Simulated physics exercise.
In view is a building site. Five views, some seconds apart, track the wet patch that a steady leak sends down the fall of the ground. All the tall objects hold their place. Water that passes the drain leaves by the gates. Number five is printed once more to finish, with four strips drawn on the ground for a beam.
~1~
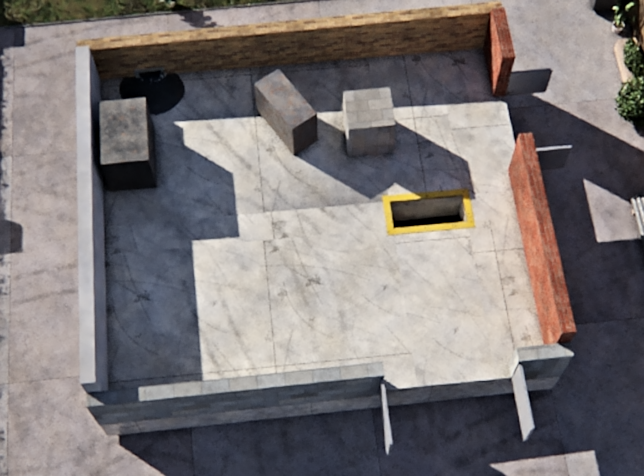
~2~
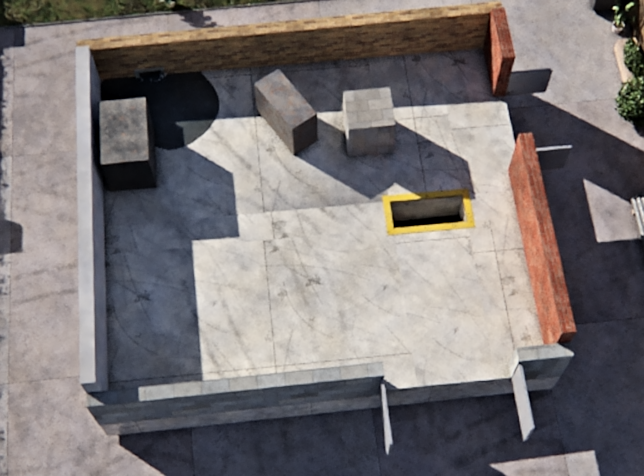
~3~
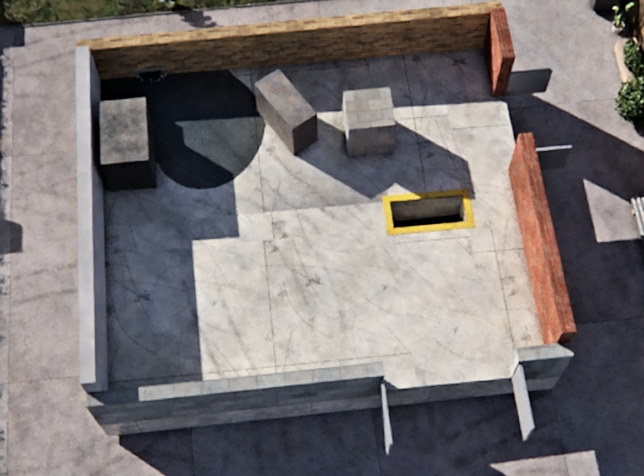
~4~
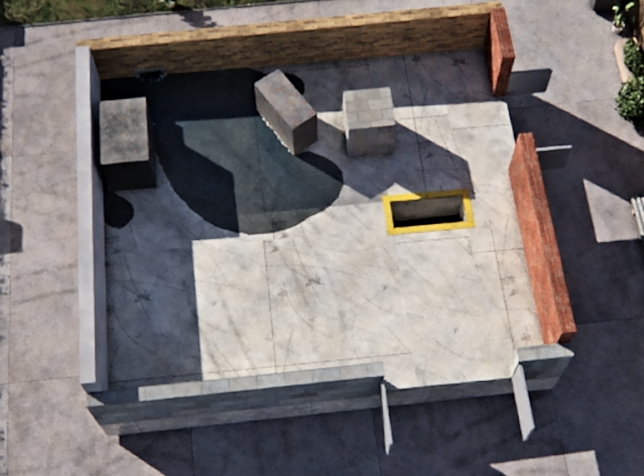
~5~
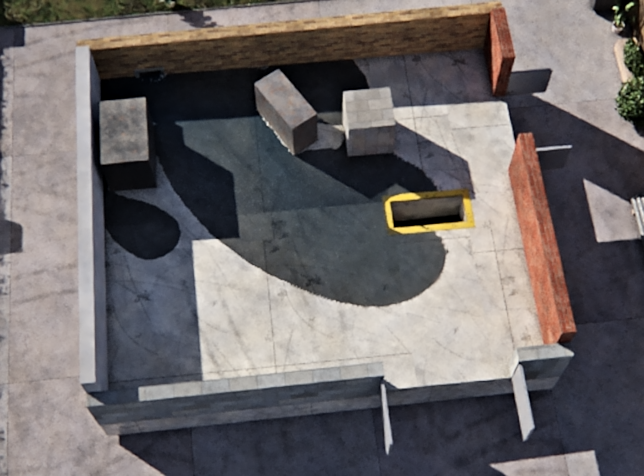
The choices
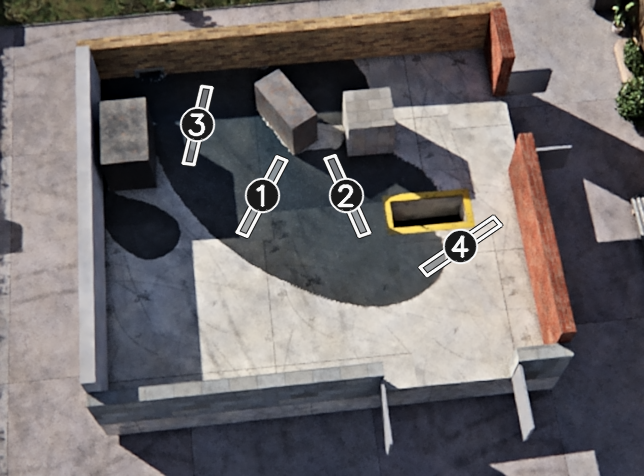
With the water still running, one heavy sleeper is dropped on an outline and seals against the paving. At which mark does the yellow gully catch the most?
I would pick position 4.
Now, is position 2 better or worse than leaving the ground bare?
It is worse.
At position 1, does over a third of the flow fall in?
No.
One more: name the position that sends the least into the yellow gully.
The answer is 2.
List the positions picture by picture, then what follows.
Outfall at (150, 72); yellow gully at (428, 212); open gate at (445, 371); open gate at (500, 133); water covers 2 % of the ground and shows as far out as (169, 103); yellow gully still dry.
Water covers 6 % of the ground and shows as far out as (208, 125); yellow gully still dry.
Water covers 12 % of the ground and shows as far out as (235, 170); yellow gully still dry.
Water covers 19 % of the ground and shows as far out as (335, 187); yellow gully still dry.
Water covers 34 % of the ground and shows as far out as (420, 286); yellow gully taking water.
On the marked copy, 1 from (242, 234) to (281, 158); 2 from (330, 157) to (364, 234); 3 from (188, 163) to (206, 87); 4 from (423, 271) to (497, 221).
With 1, about 15 % of the stream runs into the yellow gully, about 78 % out by the gates.
With 2, about 8 % of the stream runs into the yellow gully, about 90 % out by the gates.
With 3, about 12 % of the stream runs into the yellow gully, about 84 % out by the gates.
With 4, about 39 % of the stream runs into the yellow gully, about 58 % out by the gates.
